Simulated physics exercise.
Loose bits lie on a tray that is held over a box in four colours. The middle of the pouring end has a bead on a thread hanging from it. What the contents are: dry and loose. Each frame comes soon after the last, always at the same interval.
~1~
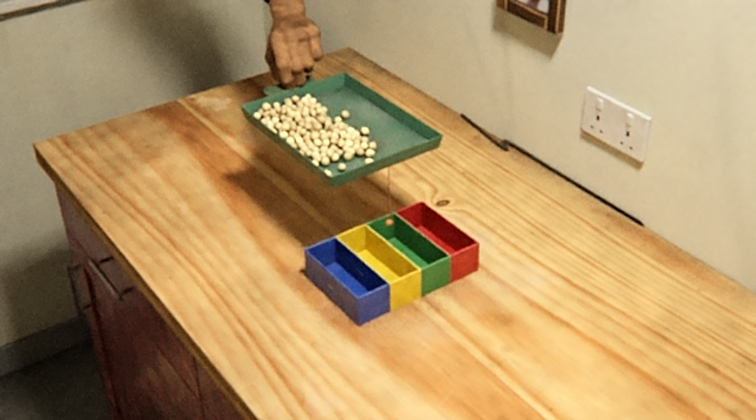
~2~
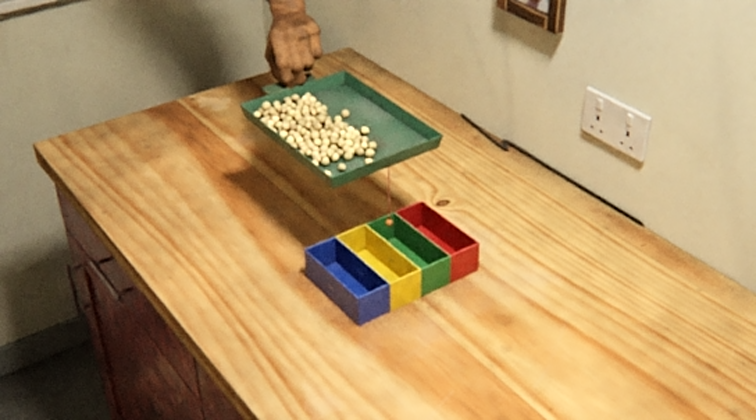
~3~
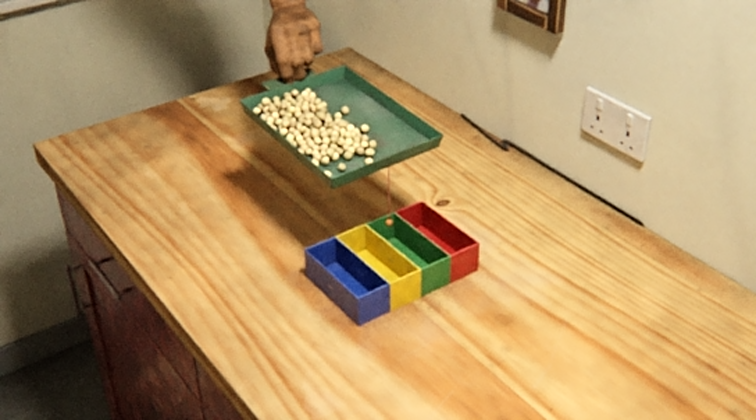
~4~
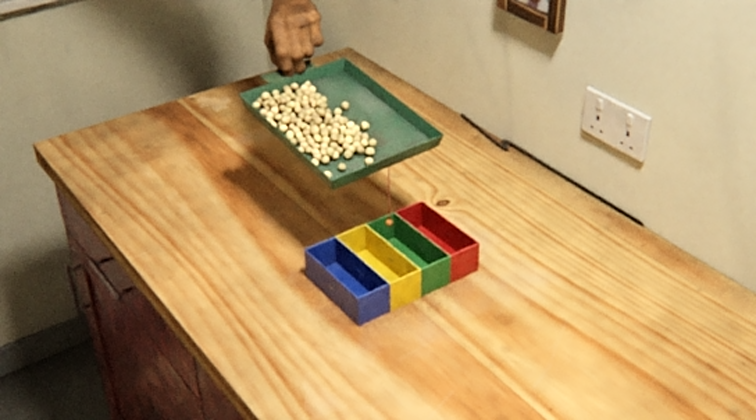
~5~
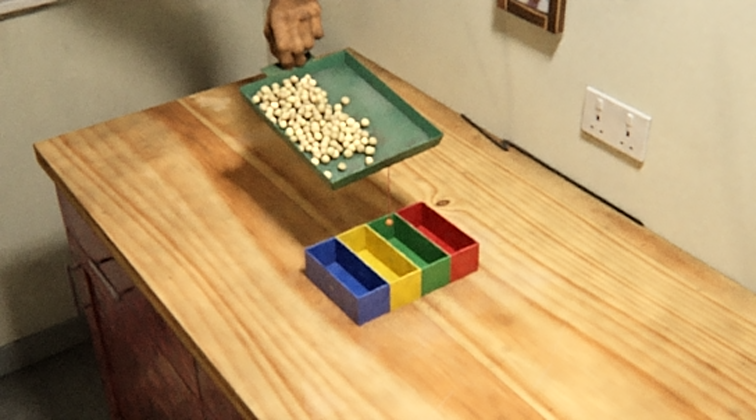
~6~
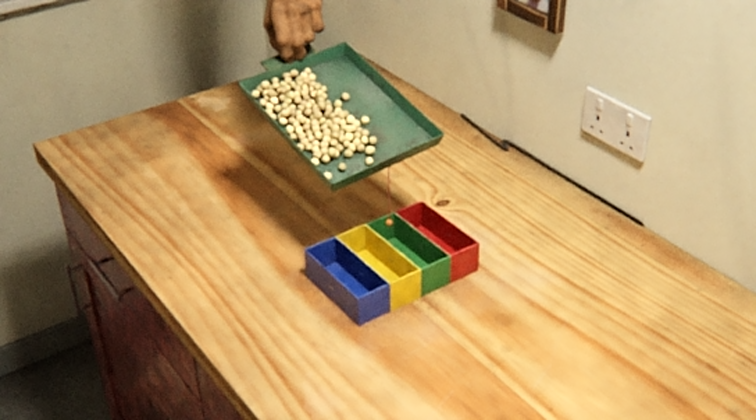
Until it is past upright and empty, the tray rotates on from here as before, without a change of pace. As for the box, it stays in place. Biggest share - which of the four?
Blue.
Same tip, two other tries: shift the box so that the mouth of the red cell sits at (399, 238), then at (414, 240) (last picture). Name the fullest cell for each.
First try: Yellow; second try: The yellow cell.
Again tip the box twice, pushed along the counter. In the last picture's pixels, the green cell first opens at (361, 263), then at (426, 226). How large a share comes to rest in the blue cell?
Roughly 0 per cent, then roughly 40 per cent.
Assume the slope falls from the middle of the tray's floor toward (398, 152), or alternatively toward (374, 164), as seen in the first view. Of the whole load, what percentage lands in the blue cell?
Shares: About 0 in a hundred, then about 20 in a hundred.
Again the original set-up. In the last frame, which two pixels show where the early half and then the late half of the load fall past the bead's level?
The opening part goes through (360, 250); what follows goes through (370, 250).
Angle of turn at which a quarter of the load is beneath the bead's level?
About 105 degrees.
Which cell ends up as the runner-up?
Second place goes to yellow.
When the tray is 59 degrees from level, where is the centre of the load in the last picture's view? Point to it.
The middle of the pieces lands at roughly (342, 139).
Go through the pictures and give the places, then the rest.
In the first frame, corners of the pouring end near (332, 175) and (439, 135), level; middle of the load near (314, 132), macadamia nuts; bead on its thread near (389, 222); blue cell near (374, 302); yellow cell near (405, 288); green cell near (435, 274); red cell near (465, 260).
In the second frame, corners of the pouring end near (332, 175) and (439, 135), level; middle of the load near (314, 131).
In the third frame, corners of the pouring end near (332, 176) and (439, 134), tipped barely, lowest at the left corner; middle of the load near (314, 128).
In the fourth frame, corners of the pouring end near (333, 178) and (439, 134), tipped a little, lowest at the left corner; middle of the load near (314, 125).
In the fifth frame, corners of the pouring end near (333, 179) and (440, 133), tipped a little, lowest at the left corner; middle of the load near (314, 121).
In the sixth frame, corners of the pouring end near (333, 181) and (440, 133), tipped a little, lowest at the left corner; middle of the load near (314, 118); blue cell near (374, 302); yellow cell near (405, 288); green cell near (435, 274); red cell near (465, 260).
Shortly afterwards, tray tipped steeply; all but a few on the tray; only a few in the blue cell; only a few falling or outside the box.
Next, tray tipped right over; all but a few on the tray; only a few in the blue cell; only a few falling or outside the box.
Some moments later, tray tipped past a quarter turn; near half in the blue cell; near a third in the yellow cell; a little in the green cell; a little falling or outside the box.
In the end, tray tipped past a quarter turn; near half in the blue cell; near a third in the yellow cell; a little in the green cell; none at all in the red cell; a little outside the box.
